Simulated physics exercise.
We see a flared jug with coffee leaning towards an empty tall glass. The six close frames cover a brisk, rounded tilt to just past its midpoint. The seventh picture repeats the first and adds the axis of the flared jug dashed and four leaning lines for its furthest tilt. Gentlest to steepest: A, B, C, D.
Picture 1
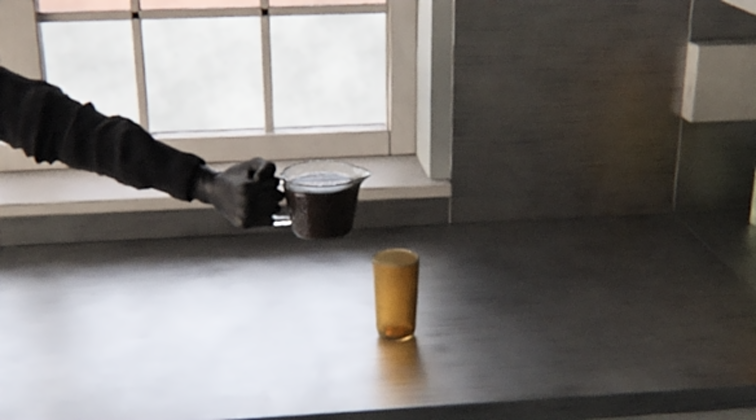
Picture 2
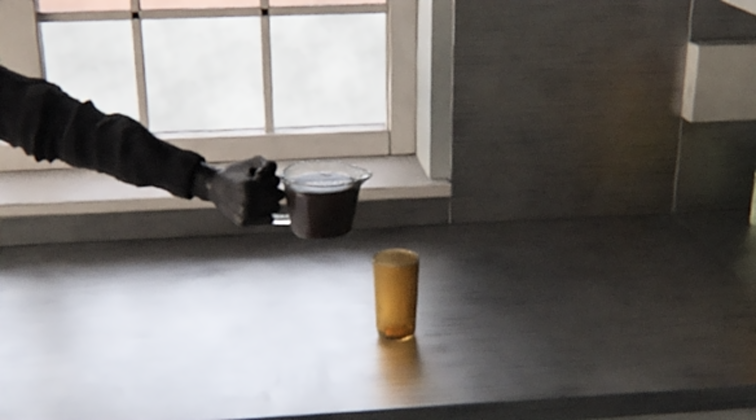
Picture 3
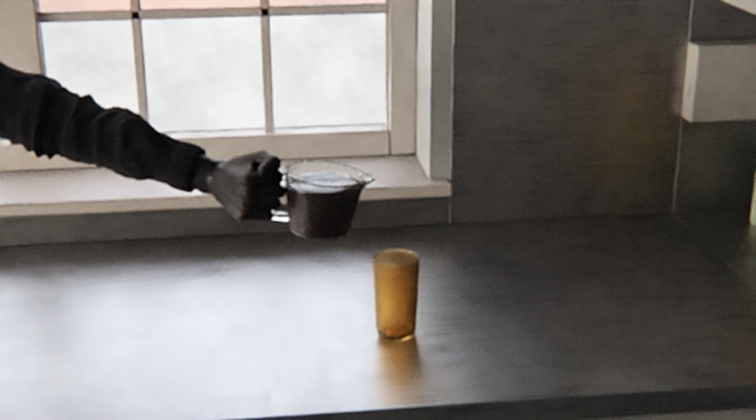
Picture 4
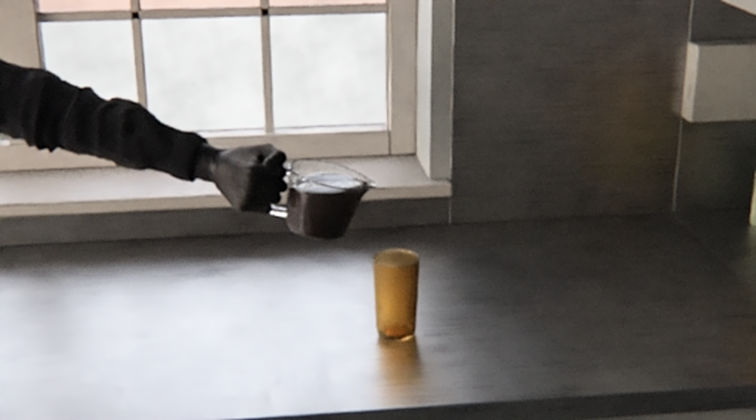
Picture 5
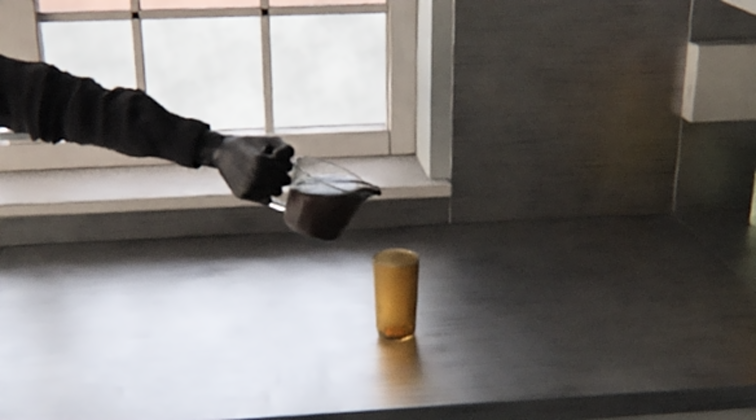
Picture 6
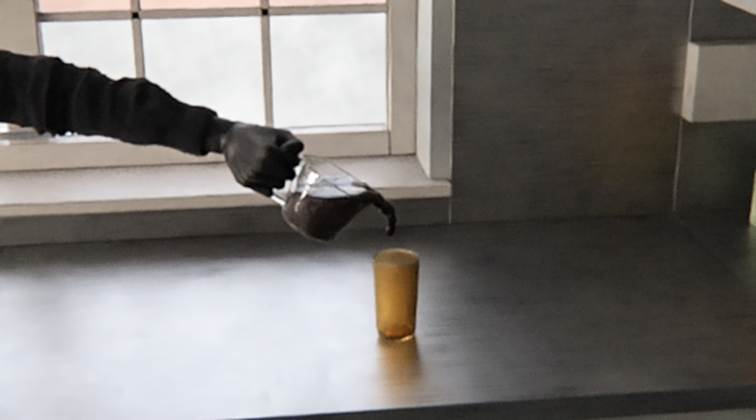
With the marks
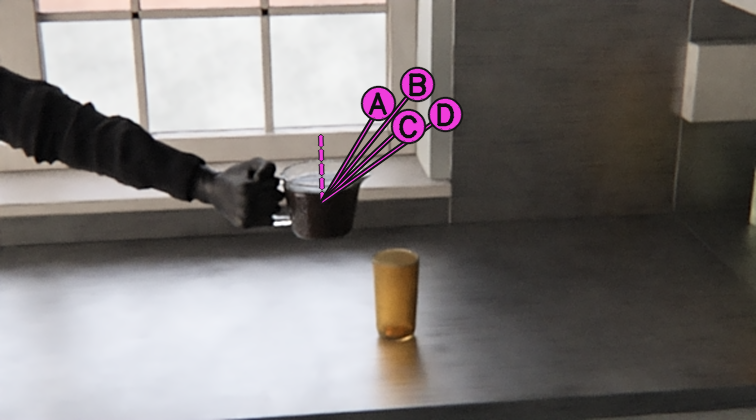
A dark-gloved hand tilting a clear jug of dark liquid rightward above an amber glass, liquid beginning to run over the lip.
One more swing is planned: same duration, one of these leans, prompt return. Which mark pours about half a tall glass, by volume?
Best: B.
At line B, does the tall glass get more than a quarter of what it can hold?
Yes, it does.
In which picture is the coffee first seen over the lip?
In picture 5.
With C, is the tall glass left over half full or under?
Over half.
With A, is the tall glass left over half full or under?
Under.
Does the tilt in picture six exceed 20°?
Yes, it does.
On the marked copy, A at (371, 119); B at (406, 97); C at (393, 135); D at (431, 123).
For line A, the tall glass ends with about 35 % of what it can hold.
For line B, the tall glass ends with about 53 % of what it can hold.
For line C, the tall glass ends with about 75 % of what it can hold.
For line D, the tall glass ends with about 95 % of what it can hold.
